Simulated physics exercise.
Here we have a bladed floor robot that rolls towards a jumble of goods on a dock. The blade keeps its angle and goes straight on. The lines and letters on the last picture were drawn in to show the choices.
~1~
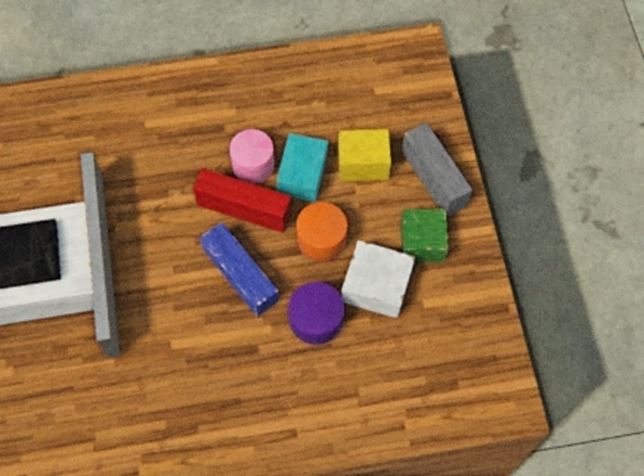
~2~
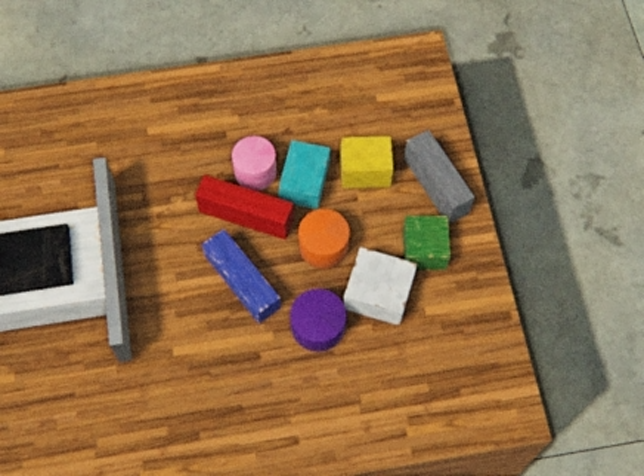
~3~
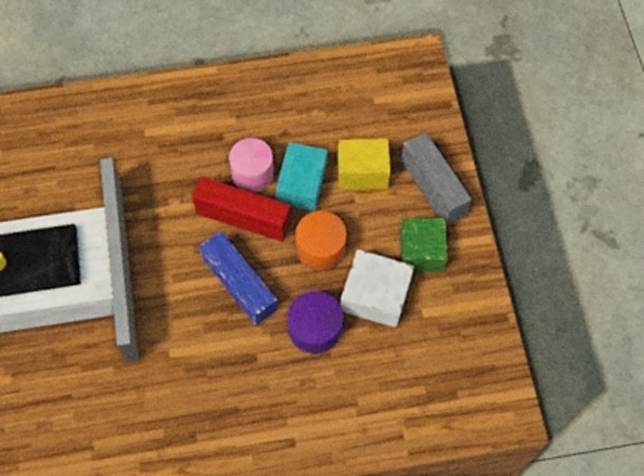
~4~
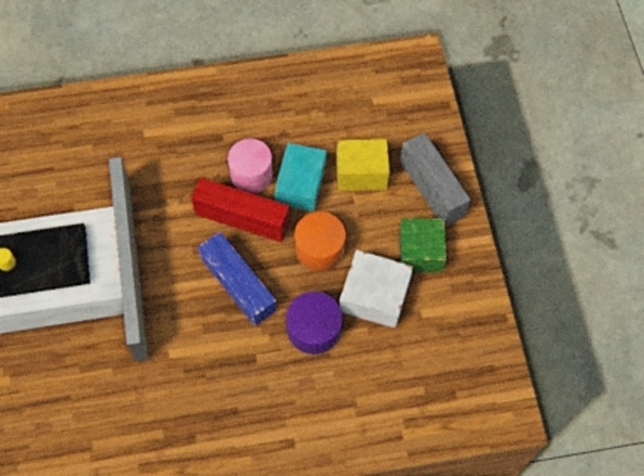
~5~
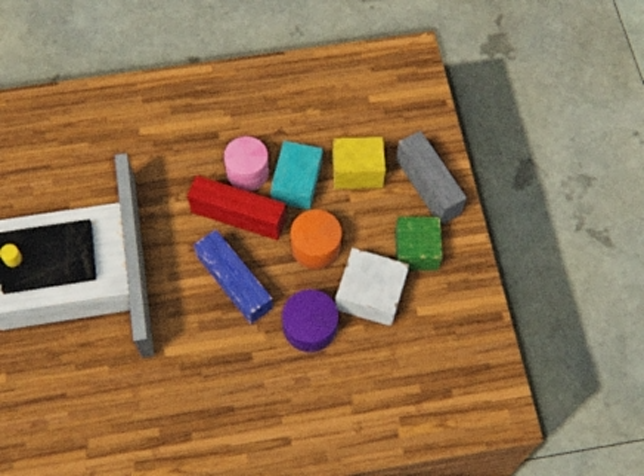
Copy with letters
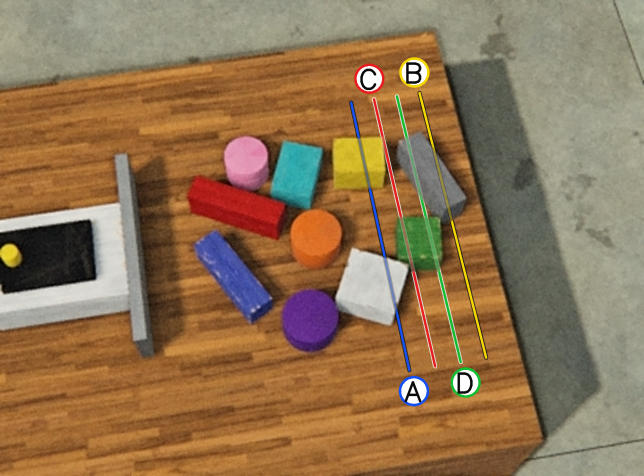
On a wooden platform above a grey floor, a white machine with a flat grey blade crept right toward a cluster of colourful blocks and round pieces, which stayed grouped with a gap still between them.
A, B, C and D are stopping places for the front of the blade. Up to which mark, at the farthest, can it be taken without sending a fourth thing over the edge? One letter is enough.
At D, and not beyond.
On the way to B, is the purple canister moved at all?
Yes.
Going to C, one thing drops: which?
The green crate goes over.
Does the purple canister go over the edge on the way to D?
No.
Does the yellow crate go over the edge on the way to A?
No.
On the copy, A at (379, 228); B at (451, 217); C at (403, 225); D at (427, 221).
On D. First, robot (165, 238); pink canister (264, 150); turquoise crate (305, 170).
Then, robot (274, 221); grey bar (451, 174); green crate (455, 240).
Finally, robot (355, 209); grey bar over the edge; green crate over the edge; two fallen.
By contrast, A is within the limit but short; B drops five; C is within the limit but short.
